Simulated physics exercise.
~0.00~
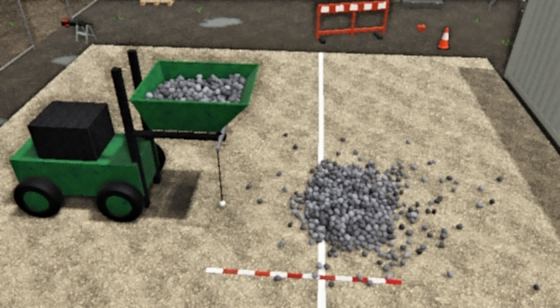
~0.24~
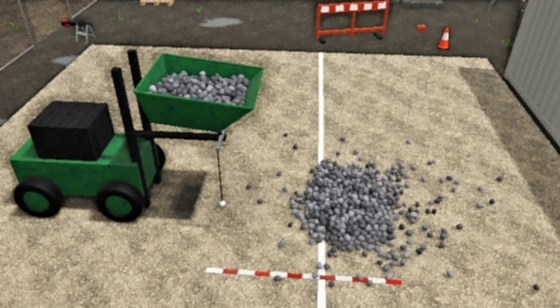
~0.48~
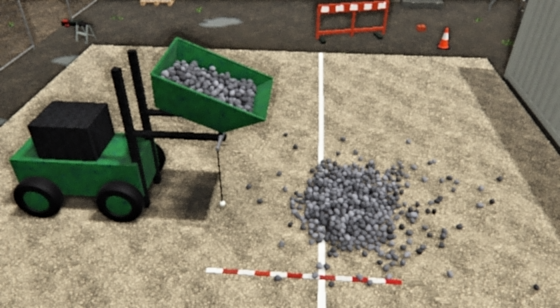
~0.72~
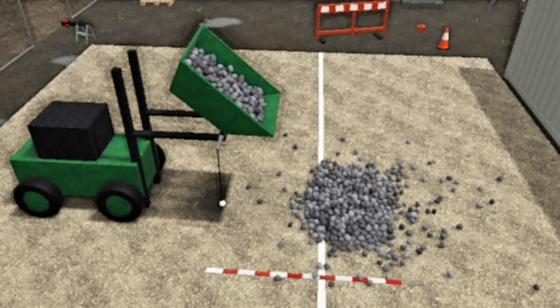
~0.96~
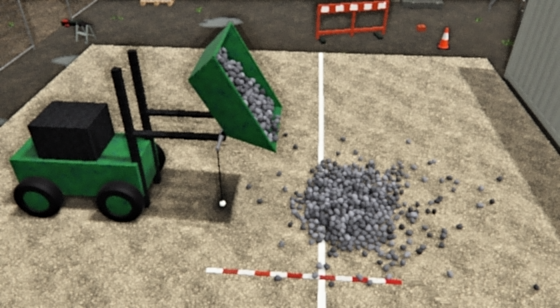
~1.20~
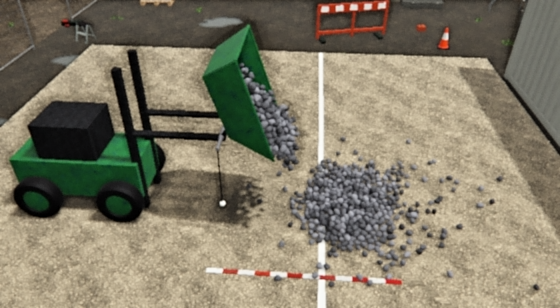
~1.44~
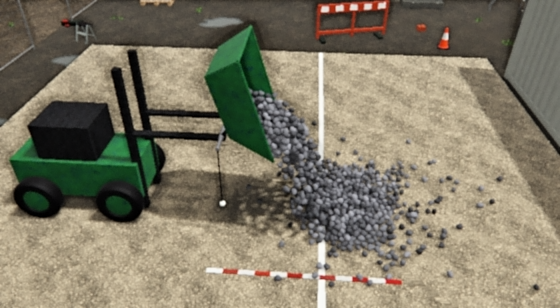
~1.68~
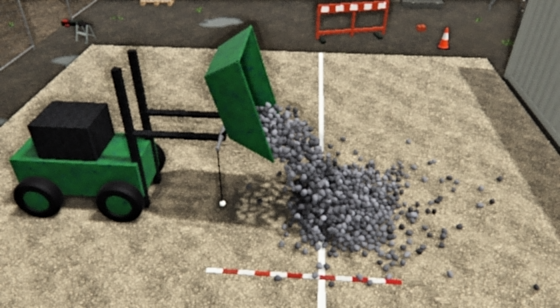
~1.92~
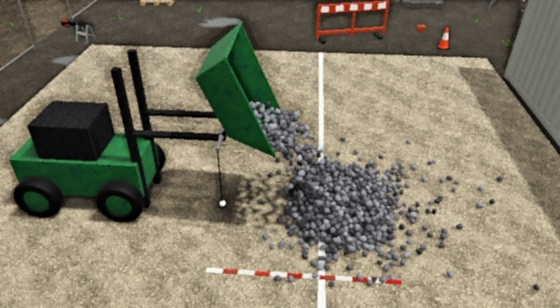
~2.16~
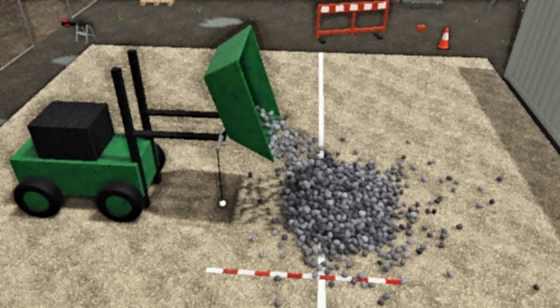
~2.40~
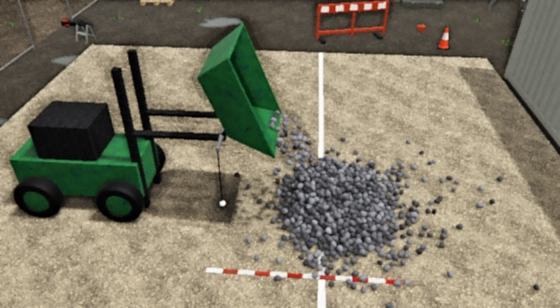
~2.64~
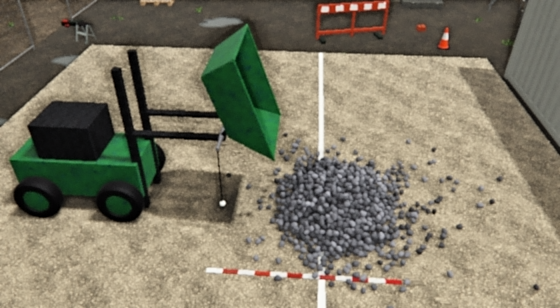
A green fork truck on the left tipped its skip of grey stones steeply to the right, pouring them beside and onto the loose pile across the white line, then jerked the skip until it was empty, leaving a bigger heap spread over both sides.
